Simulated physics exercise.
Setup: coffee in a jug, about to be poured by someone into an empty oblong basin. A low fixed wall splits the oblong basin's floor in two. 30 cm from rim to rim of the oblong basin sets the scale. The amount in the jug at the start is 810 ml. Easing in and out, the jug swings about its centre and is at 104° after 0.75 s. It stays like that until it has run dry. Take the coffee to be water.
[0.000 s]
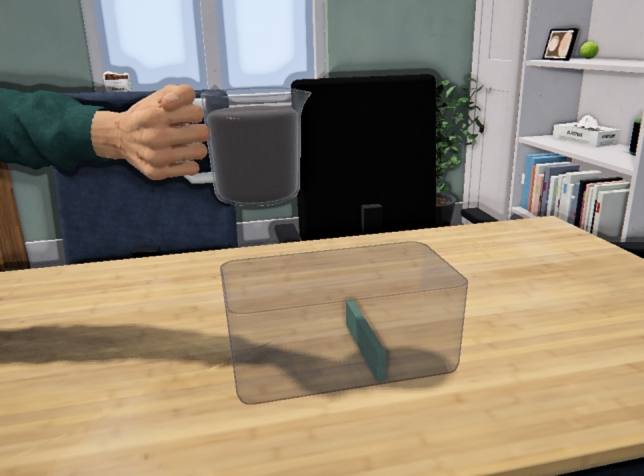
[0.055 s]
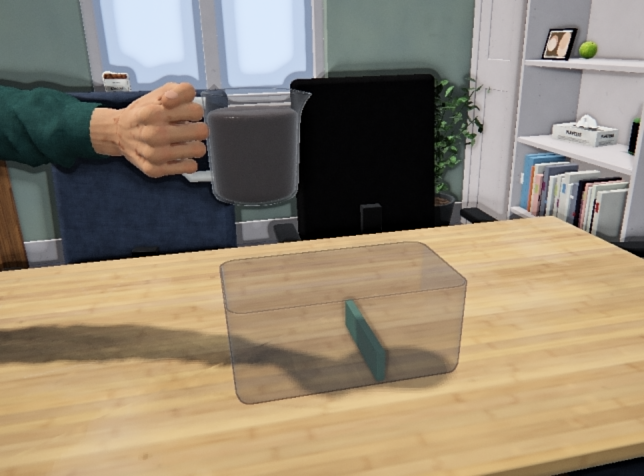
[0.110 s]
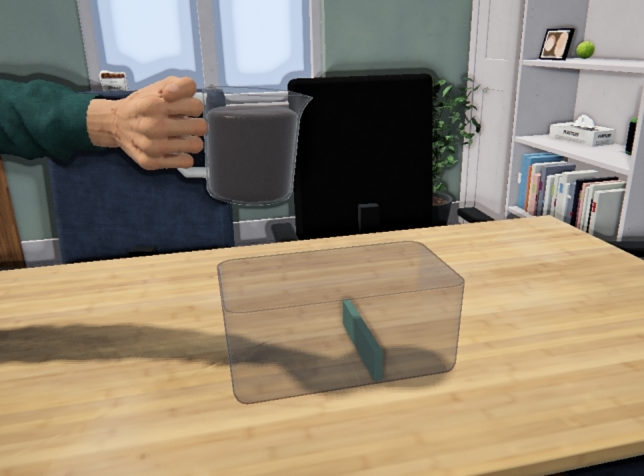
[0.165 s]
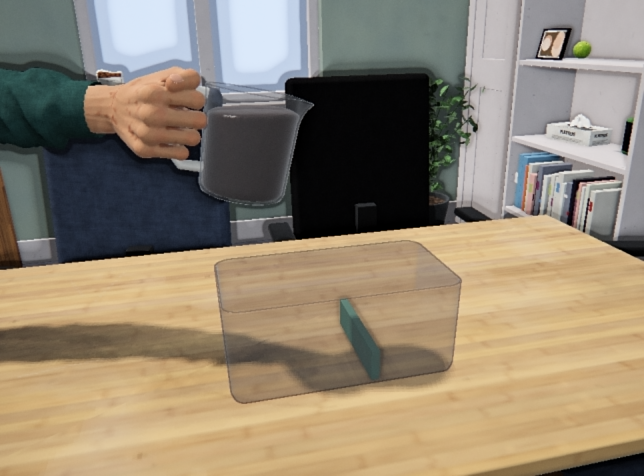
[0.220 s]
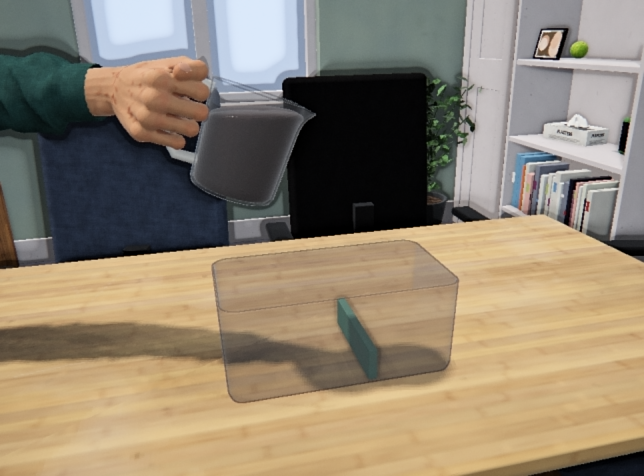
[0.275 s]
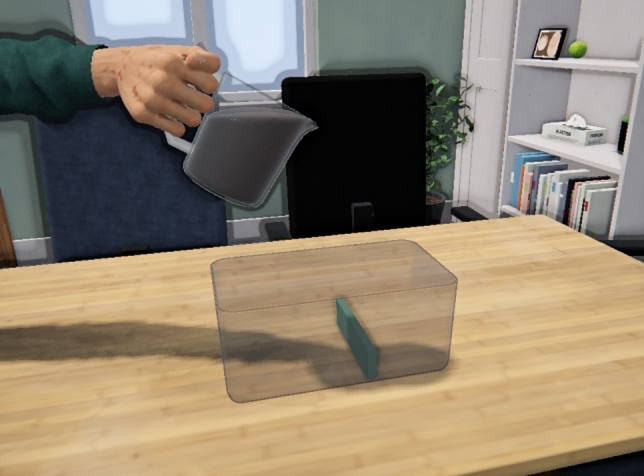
A hand in a dark green sleeve reaches in from the left above a pale wooden table in a room seen from slightly above. It grips a clear jug of dark liquid over a see-through oblong basin with a teal dividing wall, before a black chair and white bookshelves. The jug, upright and nearly still at first, tilts steadily rightward as the camera drifts very slightly.
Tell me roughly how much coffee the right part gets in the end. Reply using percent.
It gets about 73 per cent.
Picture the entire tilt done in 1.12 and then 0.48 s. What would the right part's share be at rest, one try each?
Respectively about 75 and 65 percent.
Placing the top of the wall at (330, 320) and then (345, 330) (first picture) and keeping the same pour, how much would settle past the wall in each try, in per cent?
First try about 95 %, second try about 90 %.
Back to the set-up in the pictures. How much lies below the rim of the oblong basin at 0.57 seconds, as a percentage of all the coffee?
About 10 per cent.
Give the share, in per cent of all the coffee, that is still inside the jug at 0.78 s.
16 %.
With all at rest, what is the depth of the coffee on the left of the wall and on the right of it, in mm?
6 mm left, 36 mm right.
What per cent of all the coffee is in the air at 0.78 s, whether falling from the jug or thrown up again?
Around 22 percent of it is airborne.
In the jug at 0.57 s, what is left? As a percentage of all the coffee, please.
Around 62 in a hundred.
After 0.57 s the tilt is 90° and 61 per cent is still to pour, 0 is left of the wall and 10 right of it.
After 0.78 s the tilt is 104° and 16 per cent is still to pour, 7 is left of the wall and 55 right of it.
After 1.01 s the tilt is 104° and 2 per cent is still to pour, 18 is left of the wall and 73 right of it.
After 1.25 s the tilt is 104° and 0 per cent is still to pour, 24 is left of the wall and 73 right of it.
In the end 24 per cent lies left of the wall, 73 right of it and 2 outside.
